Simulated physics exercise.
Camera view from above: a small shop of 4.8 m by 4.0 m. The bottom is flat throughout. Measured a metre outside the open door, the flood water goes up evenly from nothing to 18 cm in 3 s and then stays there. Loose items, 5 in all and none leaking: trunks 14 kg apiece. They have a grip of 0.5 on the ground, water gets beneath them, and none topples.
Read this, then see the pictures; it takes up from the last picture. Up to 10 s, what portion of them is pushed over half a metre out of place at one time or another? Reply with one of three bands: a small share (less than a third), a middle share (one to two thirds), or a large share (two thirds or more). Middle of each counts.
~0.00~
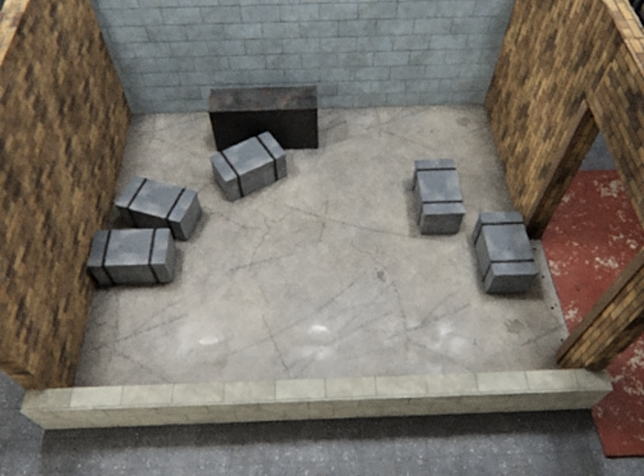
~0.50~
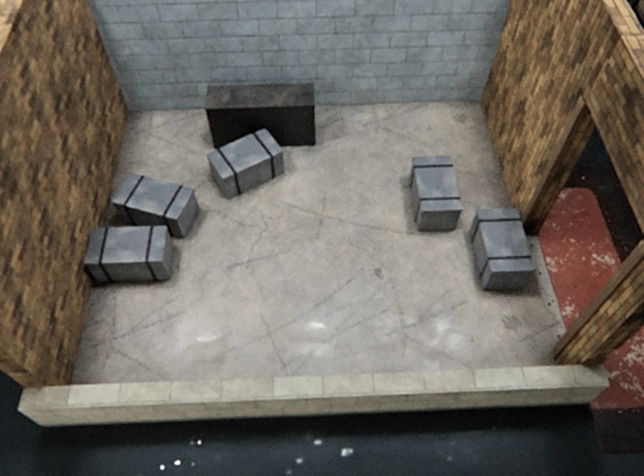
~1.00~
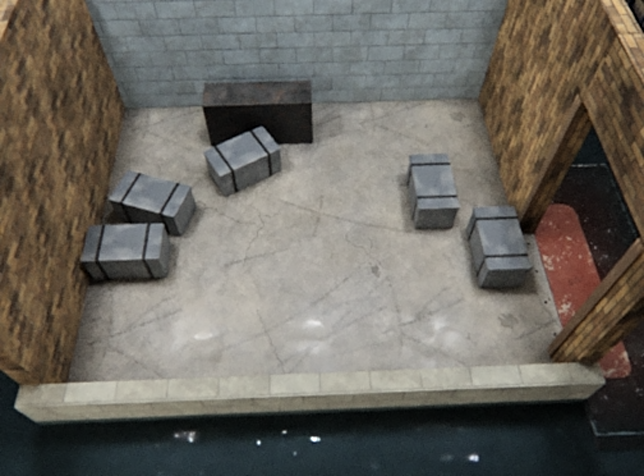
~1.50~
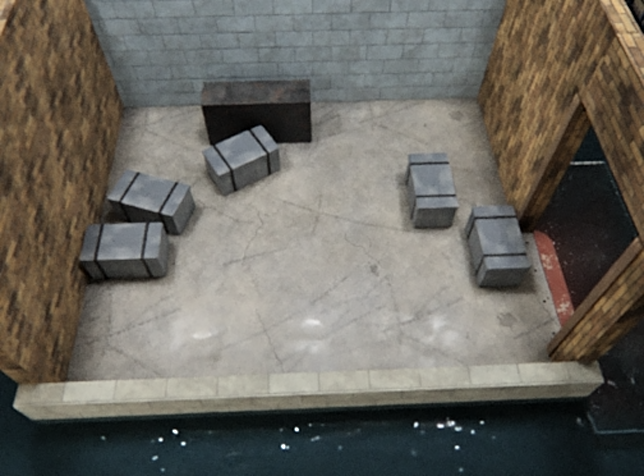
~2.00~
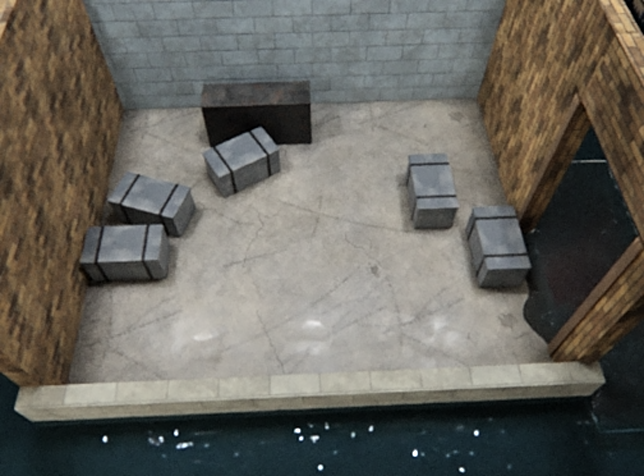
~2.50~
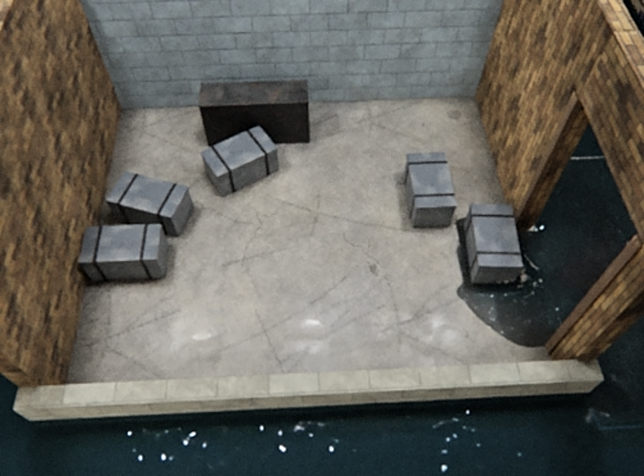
A large share, two thirds or more.
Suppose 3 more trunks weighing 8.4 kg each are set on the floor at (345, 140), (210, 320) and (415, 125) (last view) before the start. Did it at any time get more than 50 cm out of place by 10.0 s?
In order: Not as far; farther; not as far.
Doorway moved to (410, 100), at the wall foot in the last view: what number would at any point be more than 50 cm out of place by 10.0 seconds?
Then 3 of them would.
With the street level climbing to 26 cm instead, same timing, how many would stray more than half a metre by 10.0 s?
Count: 5.
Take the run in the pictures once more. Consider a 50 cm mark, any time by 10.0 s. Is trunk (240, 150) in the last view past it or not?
I'd say not as far.
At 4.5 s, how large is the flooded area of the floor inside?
About 7.0 m2 is covered.
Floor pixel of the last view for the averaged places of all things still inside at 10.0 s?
It sits at about (223, 160).
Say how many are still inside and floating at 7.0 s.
1 at that moment.
After 3.5 s 1 of 5 are over 50 cm from their spots; 0 afloat.
After 4.5 s 1 of 5 are over 50 cm from their spots; 0 afloat.
After 7.0 s 2 of 5 are over 50 cm from their spots; 1 afloat.
After 10.0 s 4 of 5 are over 50 cm from their spots, and 4 have been at some point; 4 afloat.
